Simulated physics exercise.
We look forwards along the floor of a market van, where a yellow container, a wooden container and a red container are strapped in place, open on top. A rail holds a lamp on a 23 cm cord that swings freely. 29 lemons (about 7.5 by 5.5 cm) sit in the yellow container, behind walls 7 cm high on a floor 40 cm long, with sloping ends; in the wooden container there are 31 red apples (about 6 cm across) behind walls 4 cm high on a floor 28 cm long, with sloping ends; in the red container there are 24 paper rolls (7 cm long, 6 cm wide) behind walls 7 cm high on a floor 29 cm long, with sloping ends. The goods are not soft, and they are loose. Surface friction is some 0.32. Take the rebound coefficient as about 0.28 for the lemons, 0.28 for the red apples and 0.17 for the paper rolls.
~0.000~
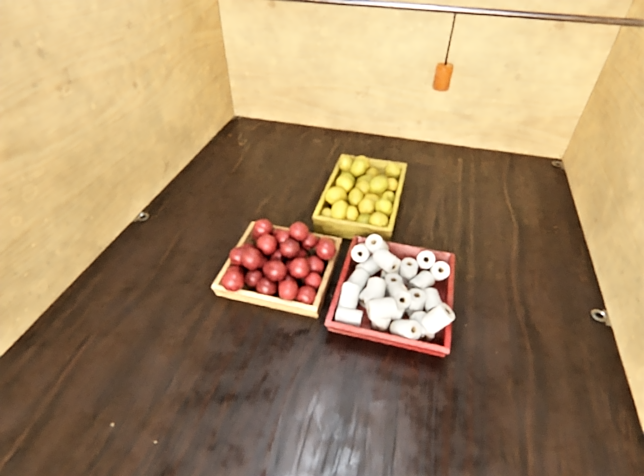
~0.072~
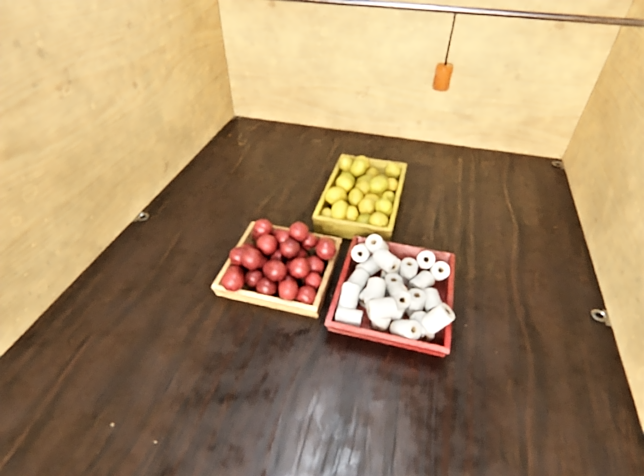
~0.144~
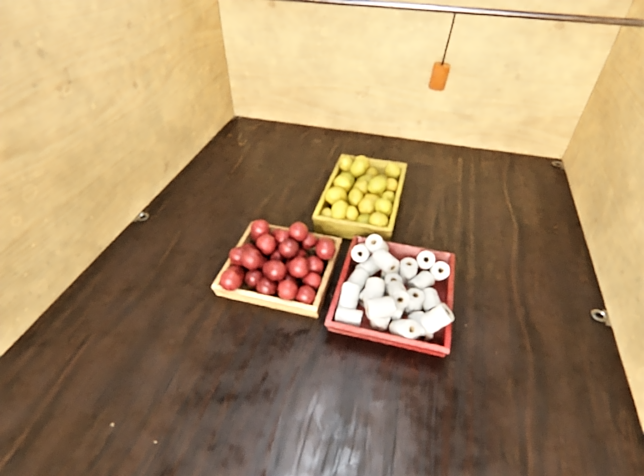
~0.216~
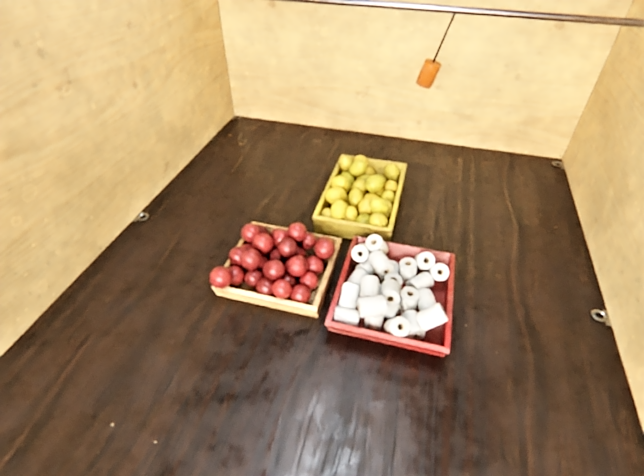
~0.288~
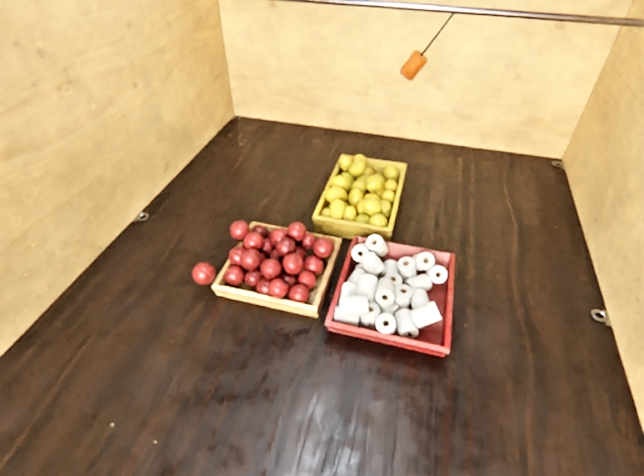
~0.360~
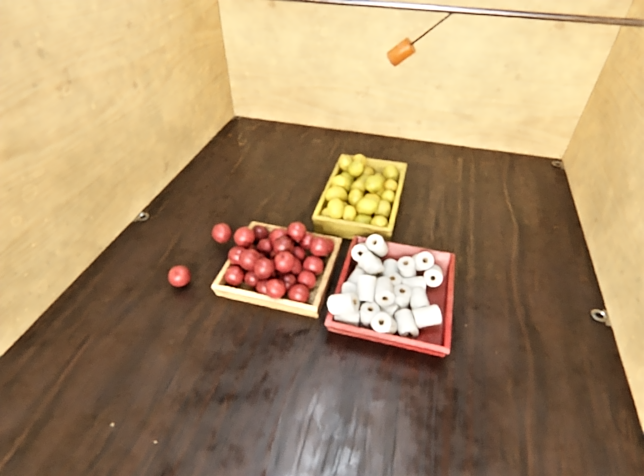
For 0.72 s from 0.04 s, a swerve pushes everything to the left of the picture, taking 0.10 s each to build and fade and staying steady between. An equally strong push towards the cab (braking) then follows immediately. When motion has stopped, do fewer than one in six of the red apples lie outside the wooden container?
No, more than one in six are out.
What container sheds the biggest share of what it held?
The wooden container.
After 0.64 s, yellow container 28 in, 1 out, wooden container 26 in, 5 out and red container 23 in, 1 out.
After 0.98 s, yellow container 27 in, 2 out, wooden container 22 in, 9 out and red container 22 in, 2 out.
After 1.46 s, yellow container 23 in, 6 out, wooden container 19 in, 12 out and red container 22 in, 2 out.
Outcome (at 2.08 s), yellow container 23 in, 6 out, wooden container 19 in, 12 out and red container 22 in, 2 out. Asked share, 12 of 31, 39 per cent.
